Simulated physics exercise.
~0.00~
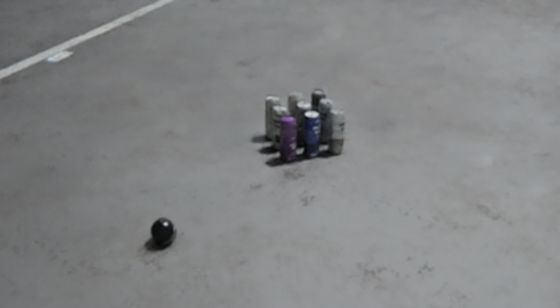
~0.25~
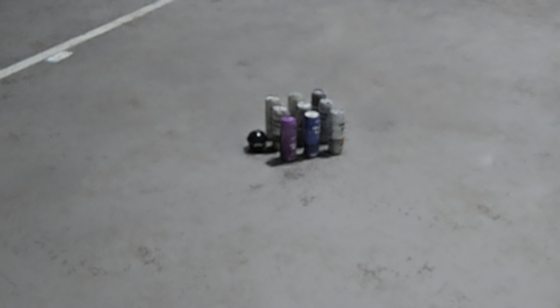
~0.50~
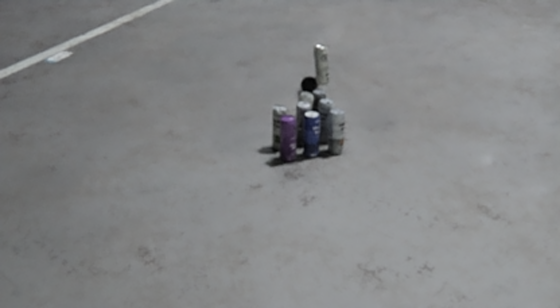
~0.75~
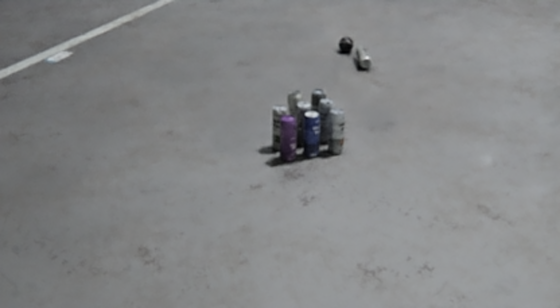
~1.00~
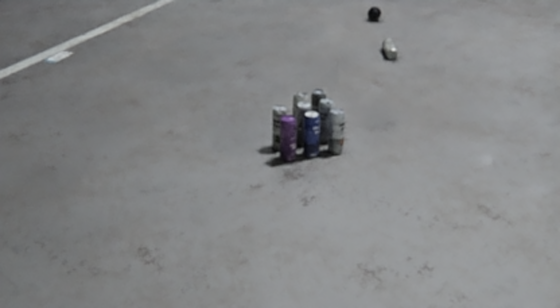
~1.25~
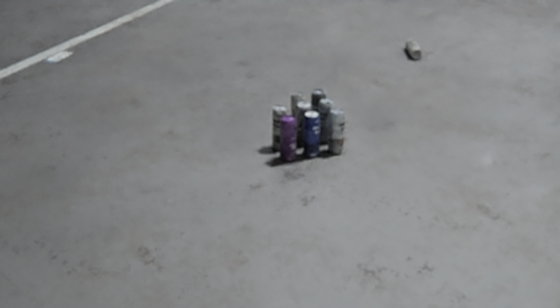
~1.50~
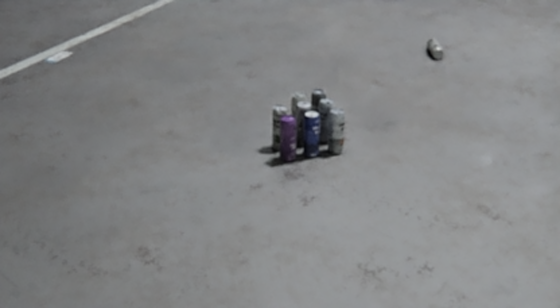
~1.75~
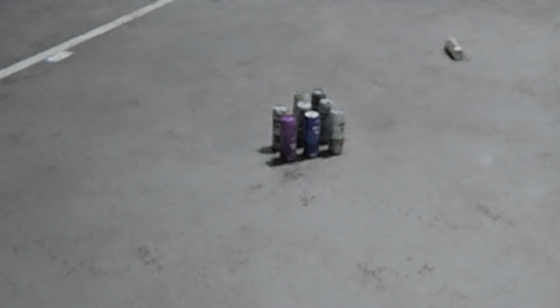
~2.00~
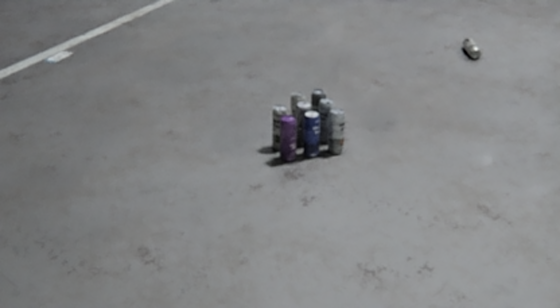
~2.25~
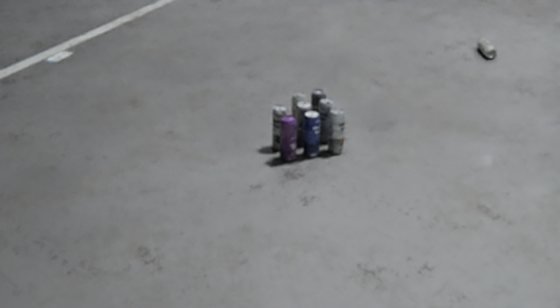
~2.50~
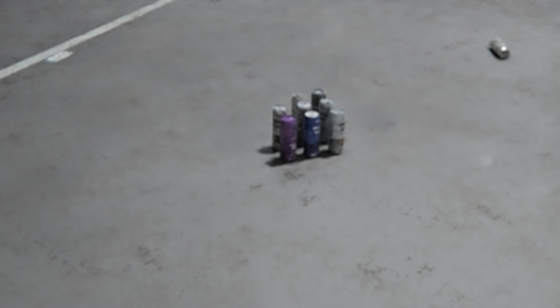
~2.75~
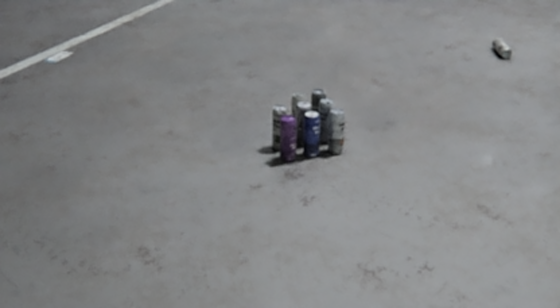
A tight cluster of upright tubes, mostly pale and grey with a purple one and a blue one at the front, stands near the middle of a grey floor, seen from above at an angle by a still camera. A white line crosses the upper left corner, and a black ball is at the lower left. The ball rolls up and right into the group's left side, then passes behind it, knocking one pale tube into the air. The ball rolls out of view at the top, while the fallen tube rolls right and stops at the upper right, leaving the others standing.
